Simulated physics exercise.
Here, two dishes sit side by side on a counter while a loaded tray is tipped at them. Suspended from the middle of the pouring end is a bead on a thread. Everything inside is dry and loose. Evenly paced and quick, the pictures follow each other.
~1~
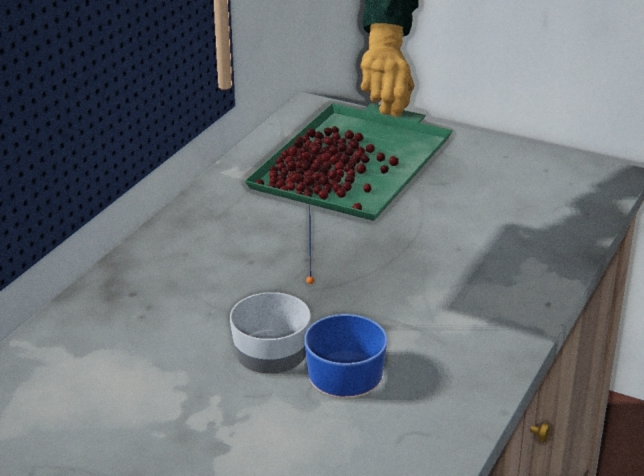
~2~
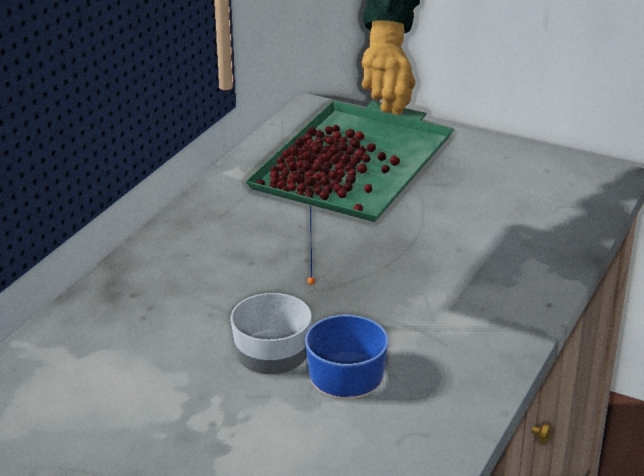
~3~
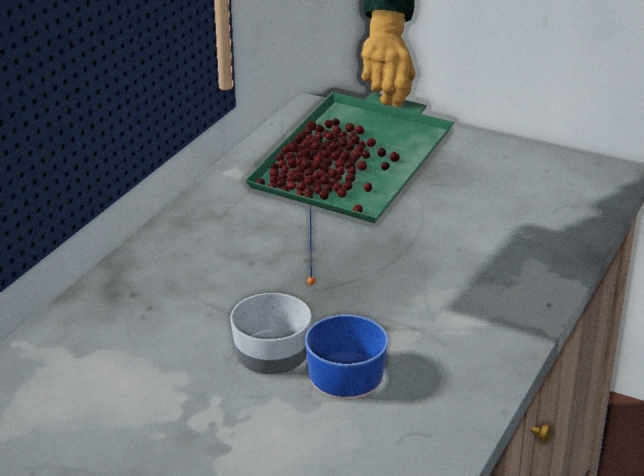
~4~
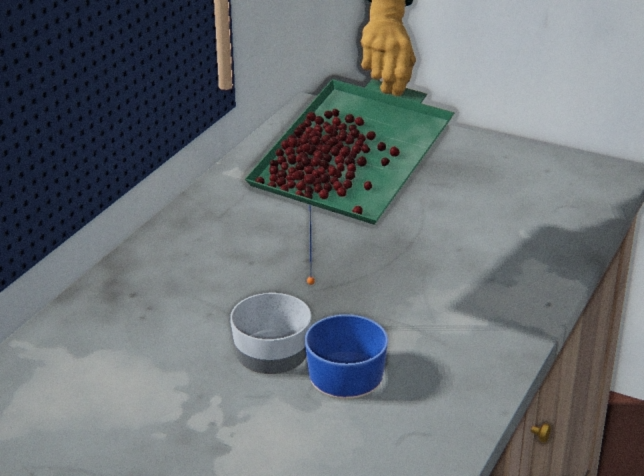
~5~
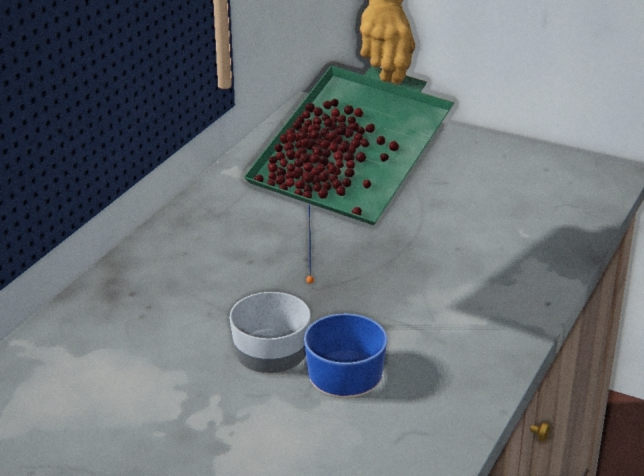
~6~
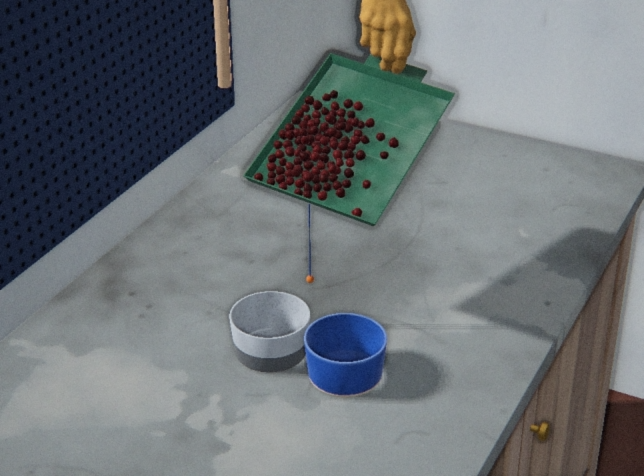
A gloved hand raises the back of a green tray of dark red dried cherries.
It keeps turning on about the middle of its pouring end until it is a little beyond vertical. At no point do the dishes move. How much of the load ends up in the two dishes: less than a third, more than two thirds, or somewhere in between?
Somewhere in between ends up in them.
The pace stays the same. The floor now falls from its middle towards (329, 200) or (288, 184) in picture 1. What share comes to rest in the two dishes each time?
In order, some 80 % and some 20 %.
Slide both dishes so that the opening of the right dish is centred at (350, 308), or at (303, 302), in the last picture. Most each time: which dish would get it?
So at the first spot it's the one placed on the right, and at the second spot it's the one placed on the right.
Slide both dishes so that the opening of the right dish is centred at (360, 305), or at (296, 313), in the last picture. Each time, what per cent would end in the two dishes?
First try: Roughly 50 per cent; second try: Roughly 30 per cent.
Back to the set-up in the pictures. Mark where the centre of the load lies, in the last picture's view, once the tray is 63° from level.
Close to (338, 206).
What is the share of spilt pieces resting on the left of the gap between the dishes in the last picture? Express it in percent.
About 10 %.
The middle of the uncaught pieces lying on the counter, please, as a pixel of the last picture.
Their middle ends up at roughly (380, 342).
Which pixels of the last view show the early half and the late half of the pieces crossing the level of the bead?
I'd say close to (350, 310) at first and close to (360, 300) later on.
Shortly afterwards, tray tipped steeply; near two thirds on the tray; a little in the right dish; only a few in the left dish; only a few outside both; near a quarter in the air.
Next, tray tipped past a quarter turn; near a third in the right dish; near a quarter in the left dish; near a third outside both; a little in the air.
Some moments later, tray tipped past a quarter turn; near a third in the right dish; near a quarter in the left dish; near half outside both.
In the end, tray tipped past a quarter turn; near a third in the right dish; near a quarter in the left dish; near half outside both.
